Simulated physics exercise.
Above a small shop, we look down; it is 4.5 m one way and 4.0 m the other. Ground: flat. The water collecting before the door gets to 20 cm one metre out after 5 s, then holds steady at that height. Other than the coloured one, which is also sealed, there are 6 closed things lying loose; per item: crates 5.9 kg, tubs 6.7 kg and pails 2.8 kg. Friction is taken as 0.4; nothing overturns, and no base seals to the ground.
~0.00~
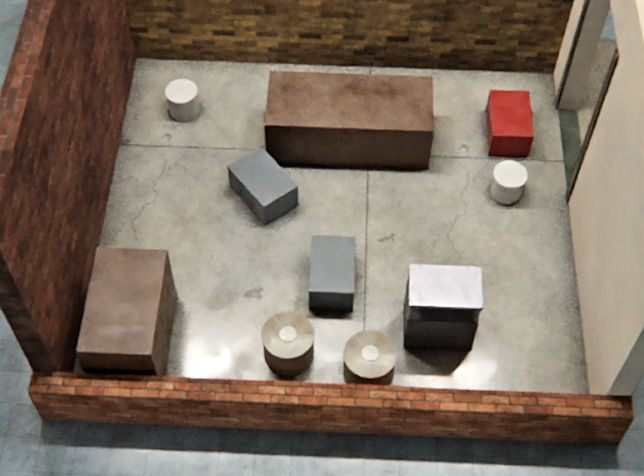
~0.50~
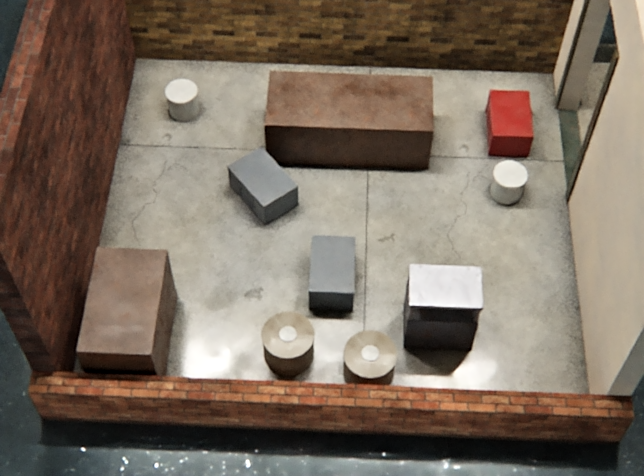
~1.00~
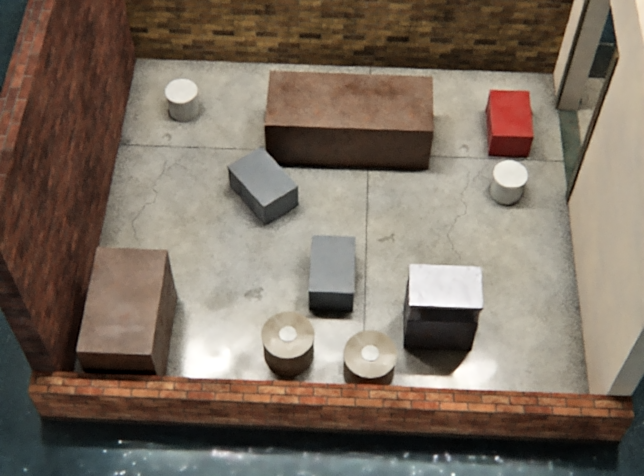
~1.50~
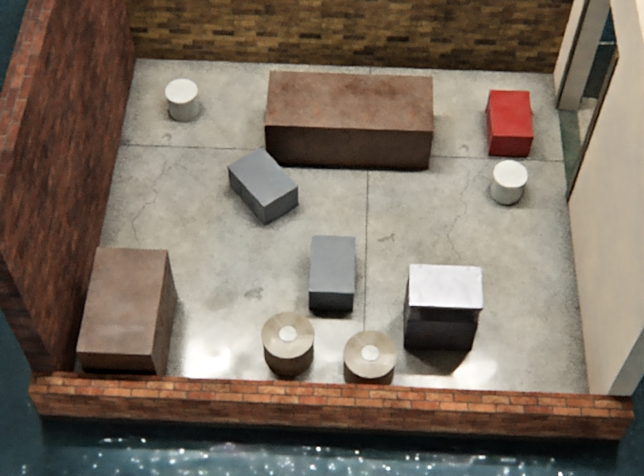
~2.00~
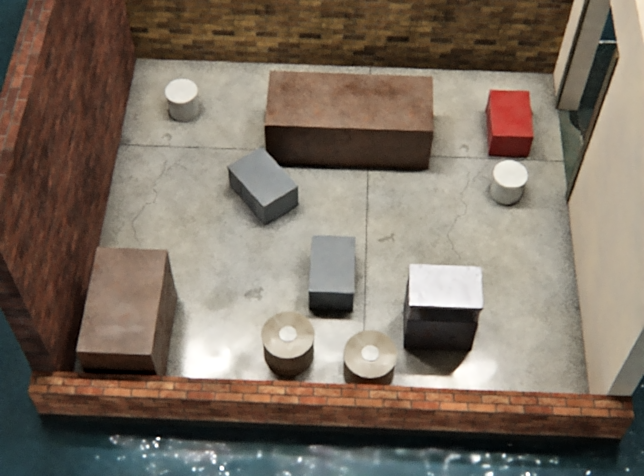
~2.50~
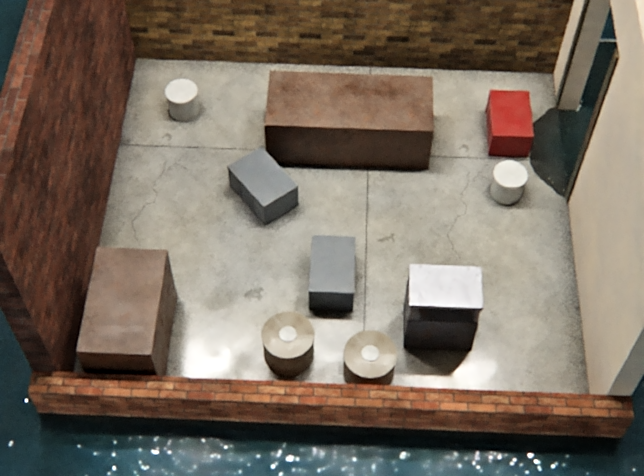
A small shop room with brick walls and a grey concrete floor is seen from above by a still camera. A long brown block stands at the back, a red crate and a white tub at the right, another white tub at the back left, with grey boxes, a brown block, tan round tubs and a silver-topped box further forward. Dark, glinting water spreads outside, then creeps through the right-hand doorway beside the crate, while every object stays still.
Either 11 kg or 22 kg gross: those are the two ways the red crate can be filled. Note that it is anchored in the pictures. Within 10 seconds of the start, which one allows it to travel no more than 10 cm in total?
Pretty sure neither figure cuts it.
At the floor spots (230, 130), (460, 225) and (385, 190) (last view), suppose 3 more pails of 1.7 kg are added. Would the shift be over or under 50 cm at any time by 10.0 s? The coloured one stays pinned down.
The first comes out below the threshold, the second above the threshold, the third above the threshold.
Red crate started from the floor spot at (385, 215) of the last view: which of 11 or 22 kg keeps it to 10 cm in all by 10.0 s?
Here both come up short.
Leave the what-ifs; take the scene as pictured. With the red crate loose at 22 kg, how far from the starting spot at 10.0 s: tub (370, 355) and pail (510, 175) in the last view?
Respectively 40 and 250 cm.
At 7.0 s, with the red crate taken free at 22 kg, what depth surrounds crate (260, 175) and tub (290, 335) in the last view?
Some 2 cm at the first, some 2 cm at the second.
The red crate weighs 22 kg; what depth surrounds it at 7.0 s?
Depth: Approx. 7 cm.
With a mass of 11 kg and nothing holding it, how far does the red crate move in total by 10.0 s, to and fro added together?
Total path: Approx. 450 cm.
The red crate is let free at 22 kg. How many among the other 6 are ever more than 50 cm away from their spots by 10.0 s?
5 in all.
After 3.5 s the red crate would be 21 cm from its start with 11 kg and 0 cm from its start with 22 kg; 4 cm of water round it then.
After 4.5 s the red crate would be 62 cm from its start with 11 kg and 22 cm from its start with 22 kg; 4 cm of water round it then.
After 7.0 s the red crate would be 170 cm from its start with 11 kg and 57 cm from its start with 22 kg; 7 cm of water round it then.
After 10.0 s the red crate would be 356 cm from its start with 11 kg and 60 cm from its start with 22 kg; 9 cm of water round it then.
